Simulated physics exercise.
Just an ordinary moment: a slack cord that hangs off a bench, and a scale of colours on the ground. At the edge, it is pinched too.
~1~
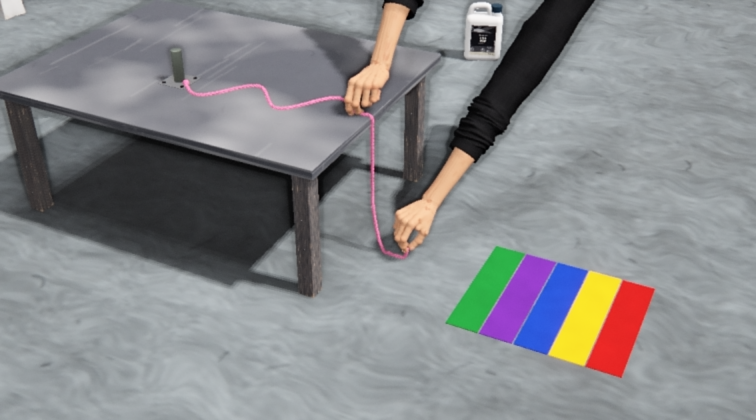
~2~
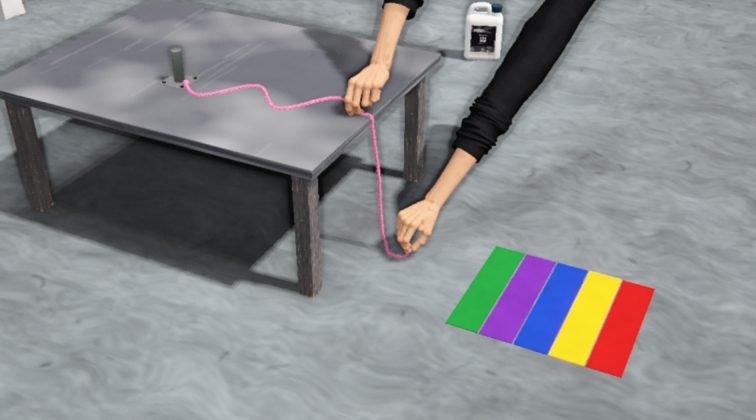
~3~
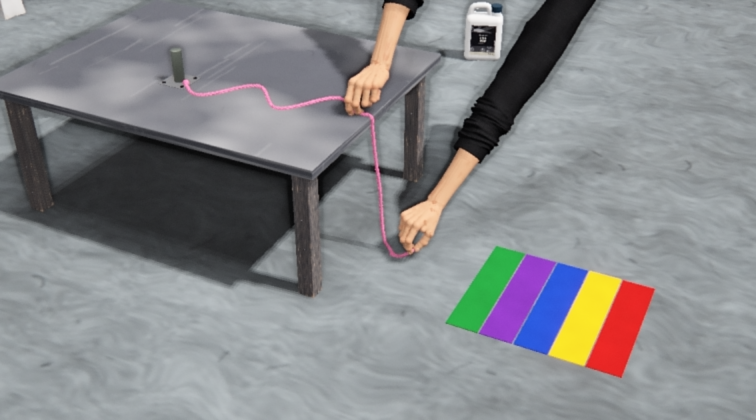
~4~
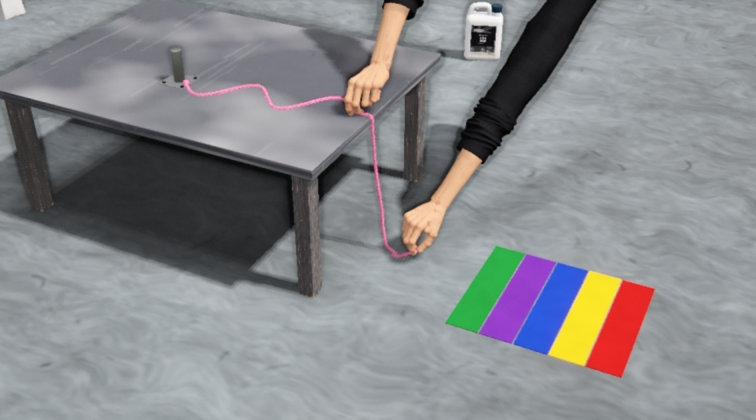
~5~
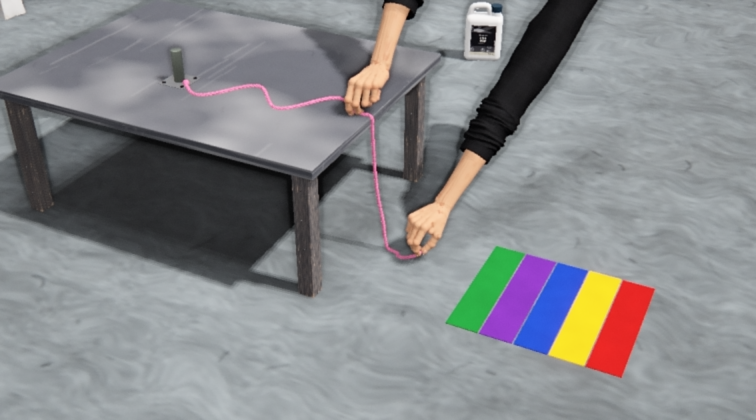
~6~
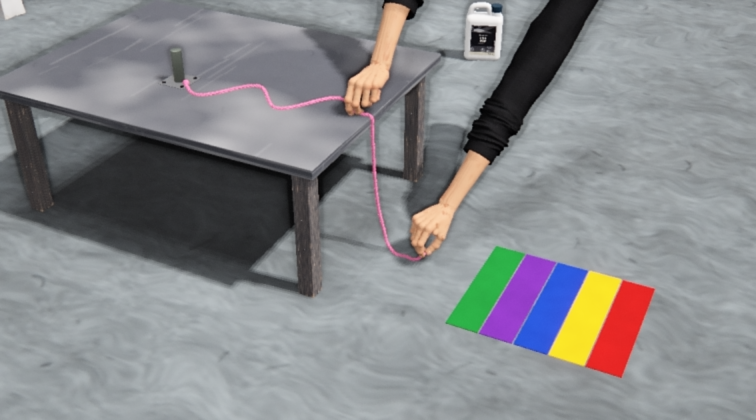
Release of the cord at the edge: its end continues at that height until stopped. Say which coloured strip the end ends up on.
It ends up on the yellow strip.
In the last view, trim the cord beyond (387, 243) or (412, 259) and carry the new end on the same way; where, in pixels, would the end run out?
It ends up at (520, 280) the first time and at (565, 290) the second.
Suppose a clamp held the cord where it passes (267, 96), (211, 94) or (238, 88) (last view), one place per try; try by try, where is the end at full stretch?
The pixel places are (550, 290), (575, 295) and (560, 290), one per try.
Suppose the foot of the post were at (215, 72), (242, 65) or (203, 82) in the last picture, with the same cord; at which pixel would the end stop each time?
About (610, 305), then (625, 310), then (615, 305).
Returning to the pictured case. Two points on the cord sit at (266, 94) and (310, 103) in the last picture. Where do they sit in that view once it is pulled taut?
(290, 102), then (355, 115).
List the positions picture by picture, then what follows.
In the first picture, end (408, 249); green (471, 312); purple (504, 323); blue (538, 333); yellow (574, 344); red (610, 355).
In the second picture, end (410, 249); cord through (196, 94) (263, 89) (302, 105) (353, 112) (378, 168) (382, 230).
In the third picture, end (413, 250).
In the fourth picture, end (417, 251); cord through (196, 94) (263, 89) (302, 105) (353, 112) (376, 168) (383, 230).
In the fifth picture, end (421, 252).
In the sixth picture, end (425, 253); cord through (196, 94) (263, 89) (302, 105) (353, 112) (374, 167) (384, 230).
Soon after, end near (521, 280); over purple.
Then, end near (563, 292); over blue.
At full stretch, end near (589, 300); over yellow. It halts on the yellow strip.
